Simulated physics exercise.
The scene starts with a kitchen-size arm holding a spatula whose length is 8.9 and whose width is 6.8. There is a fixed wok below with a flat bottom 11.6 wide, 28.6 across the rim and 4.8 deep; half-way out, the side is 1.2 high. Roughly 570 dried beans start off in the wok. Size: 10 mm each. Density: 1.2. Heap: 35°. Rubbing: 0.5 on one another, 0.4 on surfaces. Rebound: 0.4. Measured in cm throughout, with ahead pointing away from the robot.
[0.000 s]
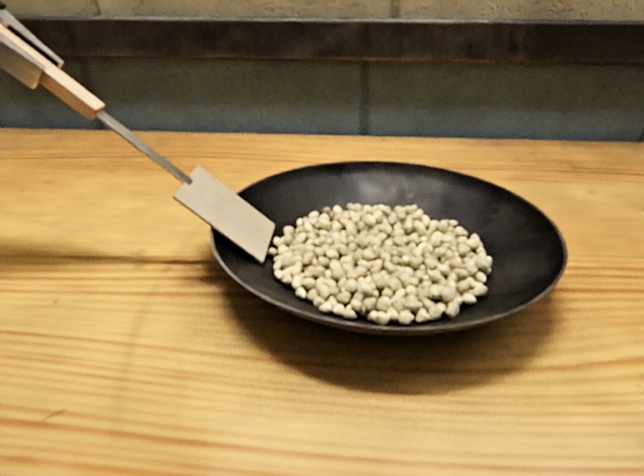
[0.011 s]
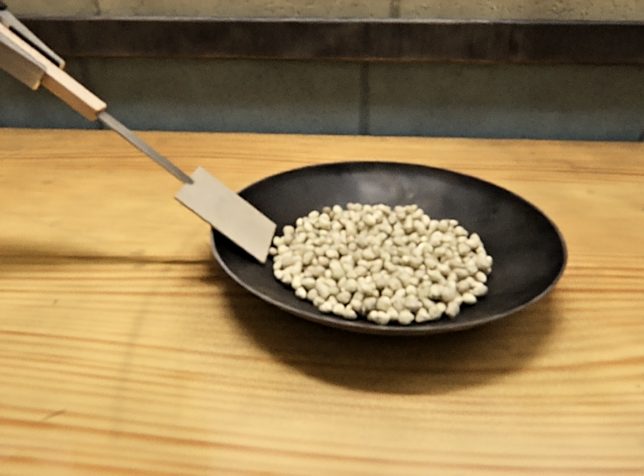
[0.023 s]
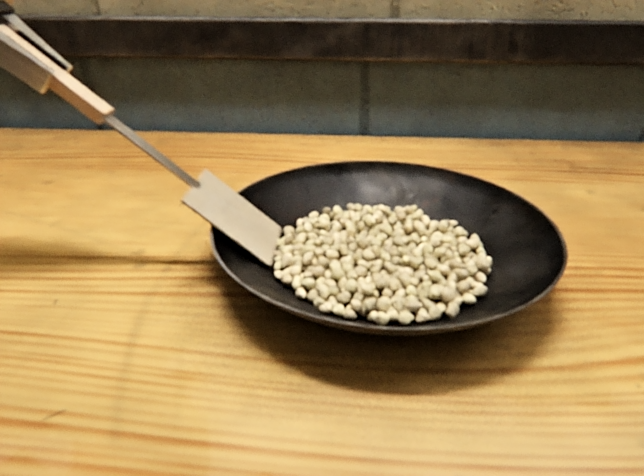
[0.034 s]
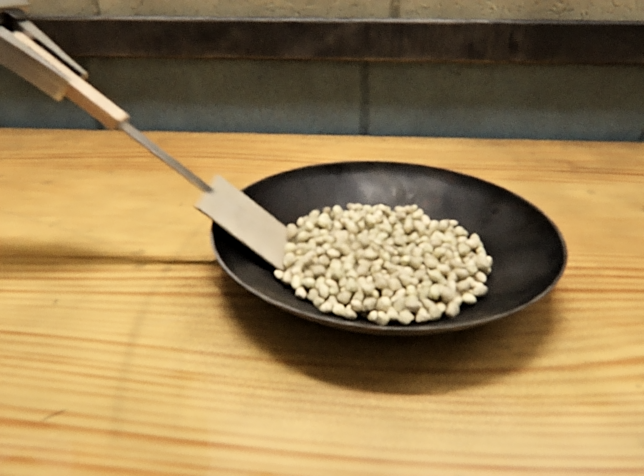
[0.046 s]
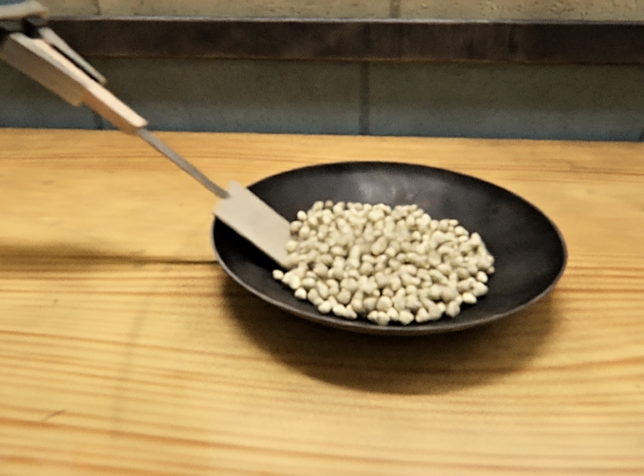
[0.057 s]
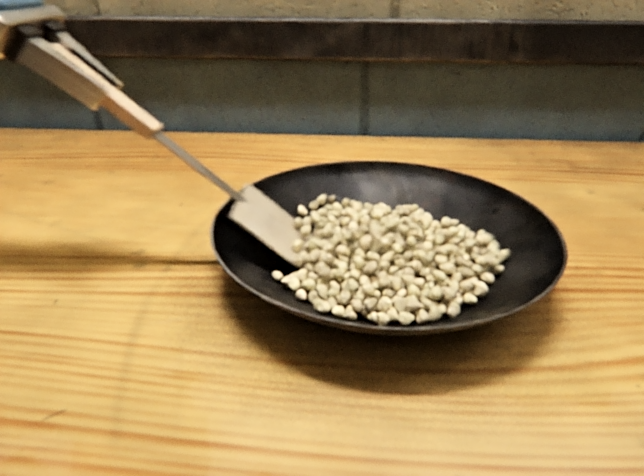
The video shows a robotic arm holding a spatula at the left side of a dark wok of pale beans on a wooden surface. The spatula moves slightly right and pushes into the pile, shifting some beans.
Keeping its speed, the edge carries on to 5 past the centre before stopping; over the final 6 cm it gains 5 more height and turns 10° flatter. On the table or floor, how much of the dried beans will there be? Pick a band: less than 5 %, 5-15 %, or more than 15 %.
It falls in the band 5-15 %.
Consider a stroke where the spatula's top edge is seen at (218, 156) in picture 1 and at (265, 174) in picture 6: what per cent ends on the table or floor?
Around 5 per cent finishes on the table or floor.
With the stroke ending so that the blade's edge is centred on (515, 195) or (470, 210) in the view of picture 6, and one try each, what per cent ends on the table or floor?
The two tries give near 20 and near 10 in a hundred.
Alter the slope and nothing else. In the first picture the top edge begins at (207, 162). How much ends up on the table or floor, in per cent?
Roughly 5%.
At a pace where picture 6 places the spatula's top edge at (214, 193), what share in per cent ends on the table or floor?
That share would be about 0 percent.
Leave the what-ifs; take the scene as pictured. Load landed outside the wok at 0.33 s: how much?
I'd say close to 6 in a hundred.
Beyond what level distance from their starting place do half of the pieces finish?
It comes to some 4 cm.
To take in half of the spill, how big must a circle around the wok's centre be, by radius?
About 44 centimetres.
After 0.08 s, sloping 41°, highest piece 6 above the table; 571 in the wok.
After 0.11 s, sloping 38°, highest piece 6 above the table; 571 in the wok.
After 0.33 s, sloping 31°, highest piece 9 above the table; 528 in the wok, 30 on the table or floor, 13 on the blade or in flight.
After 1.38 s, sloping 31°, highest piece 5 above the table; 528 in the wok, 43 on the table or floor.
In the end, 528 in the wok, 43 on the table or floor. That is 8 % on the table or floor.
